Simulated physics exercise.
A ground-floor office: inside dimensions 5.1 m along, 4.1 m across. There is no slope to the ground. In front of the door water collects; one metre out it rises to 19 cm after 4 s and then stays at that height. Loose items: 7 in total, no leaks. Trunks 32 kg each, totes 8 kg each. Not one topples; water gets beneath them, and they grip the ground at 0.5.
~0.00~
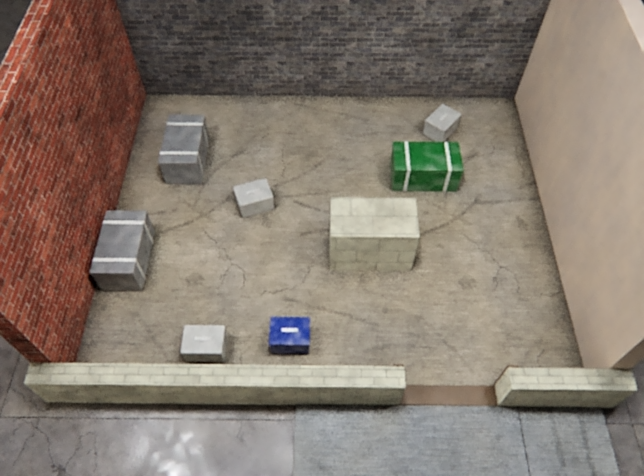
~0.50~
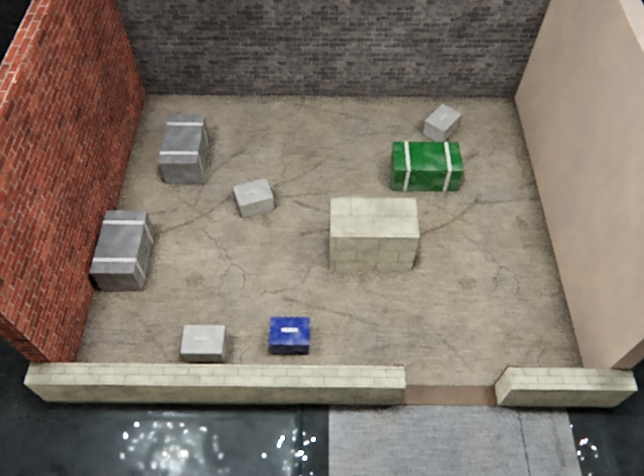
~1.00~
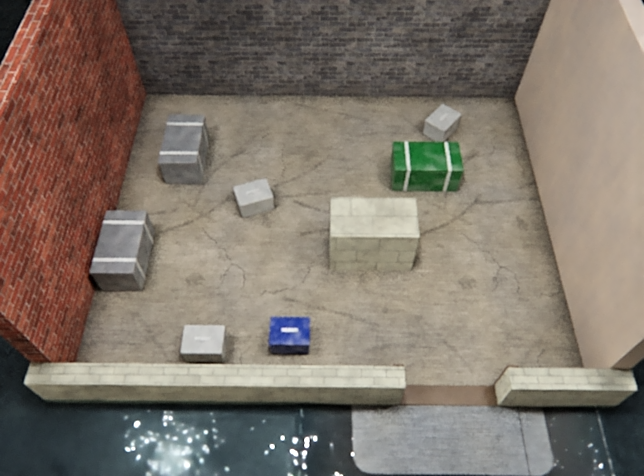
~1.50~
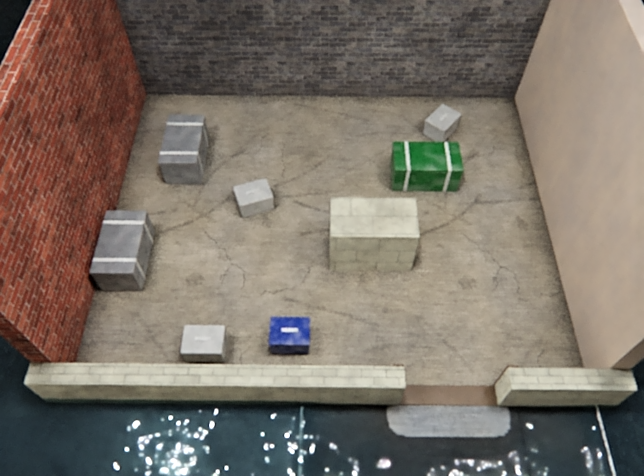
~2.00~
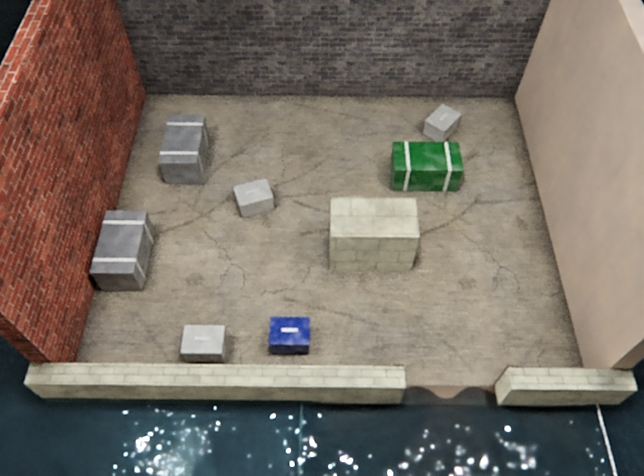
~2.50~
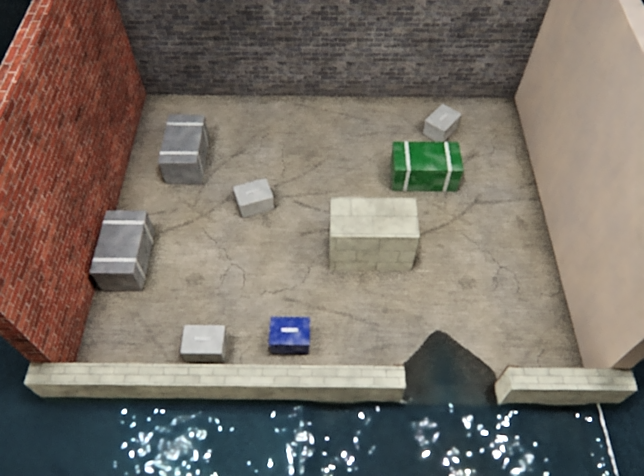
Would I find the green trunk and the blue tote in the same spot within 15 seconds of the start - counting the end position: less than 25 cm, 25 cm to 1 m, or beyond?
Outcome: The green trunk is basically where it began, the blue tote is basically where it began.
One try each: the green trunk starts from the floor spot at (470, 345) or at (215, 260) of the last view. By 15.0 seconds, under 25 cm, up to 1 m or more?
Going in order, it gets pushed a long way and then it barely budges.
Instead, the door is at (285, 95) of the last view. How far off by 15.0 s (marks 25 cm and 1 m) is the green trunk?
As for the green trunk, it keeps its spot.
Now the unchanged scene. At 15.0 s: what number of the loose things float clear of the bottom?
I get 2.
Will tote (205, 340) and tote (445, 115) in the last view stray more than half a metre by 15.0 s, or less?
In that order: Within and beyond.
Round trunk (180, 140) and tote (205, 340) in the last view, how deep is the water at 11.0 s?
Roughly 4 and 4 cm.
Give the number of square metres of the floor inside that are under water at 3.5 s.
Somewhere around 2.5 m2, roughly.
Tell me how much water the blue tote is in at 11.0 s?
Around 4 cm.
After 3.5 s the green trunk is near (428, 156), 0.0 m from its start, aground; the blue tote is near (290, 331), 0.0 m from its start, aground; 0 afloat.
After 6.8 s the green trunk is near (428, 156), 0.0 m from its start, aground; the blue tote is near (290, 331), 0.0 m from its start, aground; 0 afloat.
After 11.0 s the green trunk is near (428, 156), 0.0 m from its start, aground; the blue tote is near (290, 331), 0.0 m from its start, aground; 0 afloat.
After 15.0 s the green trunk is near (428, 156), 0.0 m from its start, aground; the blue tote is near (290, 331), 0.0 m from its start, aground; 2 afloat.
